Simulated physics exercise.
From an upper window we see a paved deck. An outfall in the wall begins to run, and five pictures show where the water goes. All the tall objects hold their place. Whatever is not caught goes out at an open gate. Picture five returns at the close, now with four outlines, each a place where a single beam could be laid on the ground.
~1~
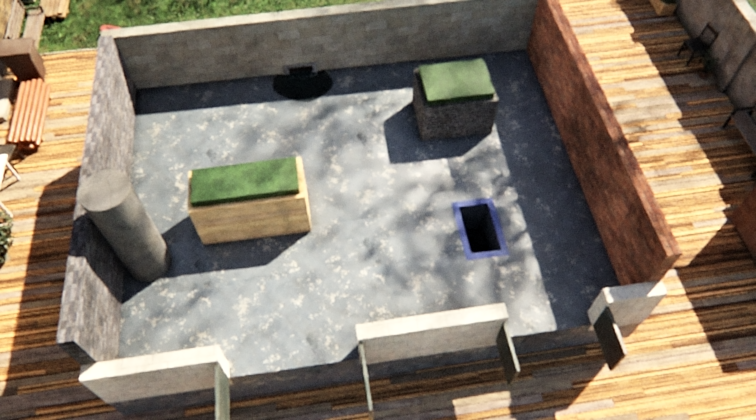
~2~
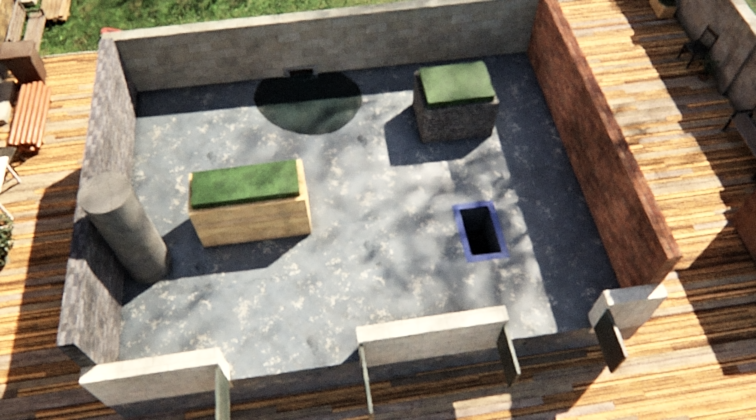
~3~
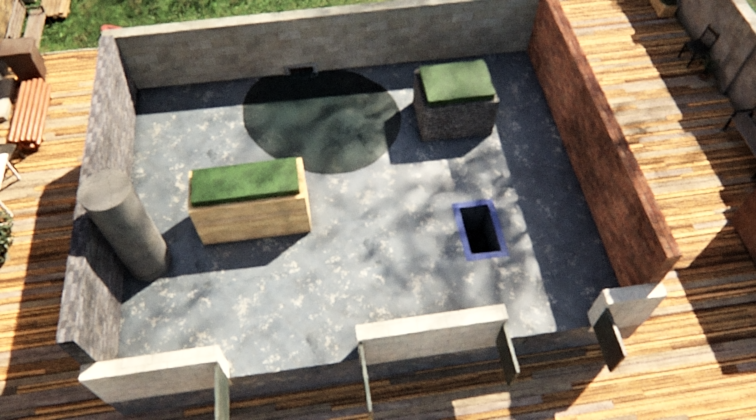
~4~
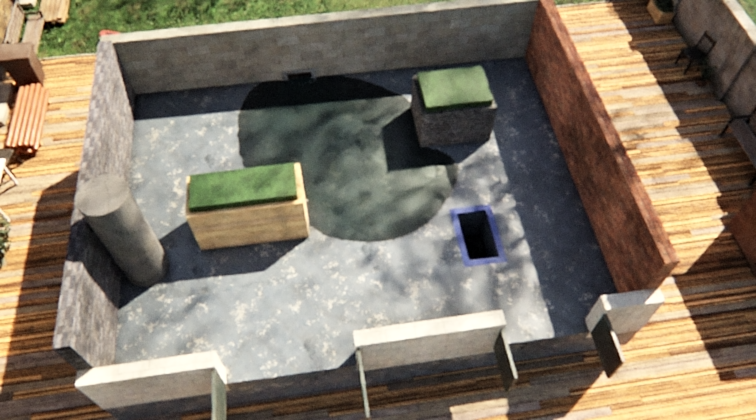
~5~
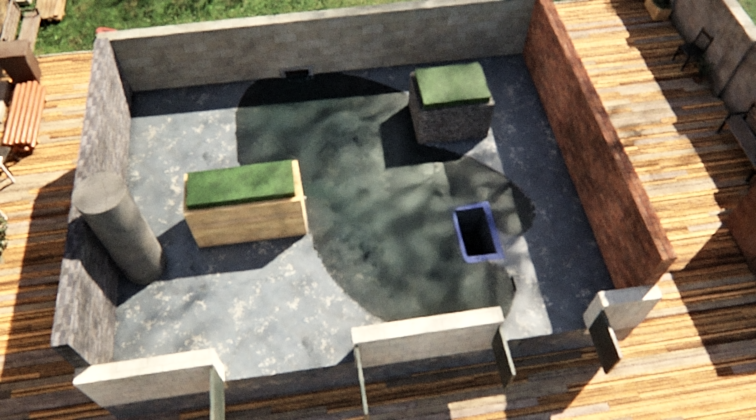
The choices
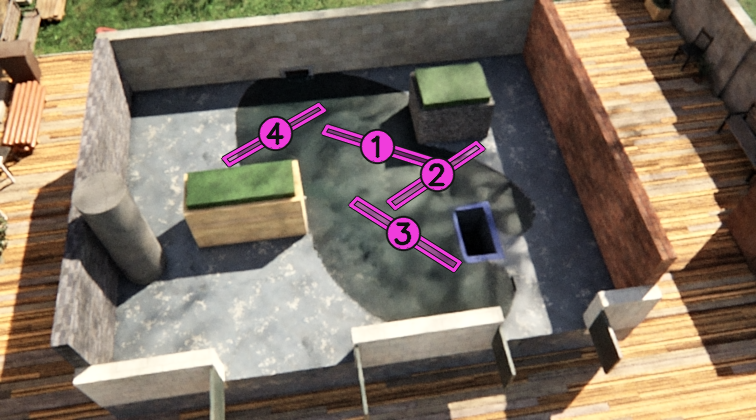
To begin with, a small dark patch of water lies beside the outfall at the far wall of a paved, walled deck. It widens into a large oval, then spreads toward the viewer between two green-topped blocks, finally surrounding the blue-rimmed gully on the right while the tall objects stay still.
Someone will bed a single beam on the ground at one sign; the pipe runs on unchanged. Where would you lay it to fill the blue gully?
Best: 3.
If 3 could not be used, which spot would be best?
It is 4.
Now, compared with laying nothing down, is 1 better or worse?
It is worse.
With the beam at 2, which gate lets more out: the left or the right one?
More leaves on the right.
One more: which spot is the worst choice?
The answer is 2.
In magenta, 1 from (325, 129) to (432, 163); 2 from (391, 204) to (479, 145); 3 from (354, 201) to (456, 266); 4 from (226, 161) to (321, 107).
Choosing 1, about 16 % of the stream goes into the blue gully, about 84 % out by the gates.
Choosing 2, about 3 % of the stream goes into the blue gully, about 96 % out by the gates.
Choosing 3, about 53 % of the stream goes into the blue gully, about 47 % out by the gates.
Choosing 4, about 32 % of the stream goes into the blue gully, about 68 % out by the gates.
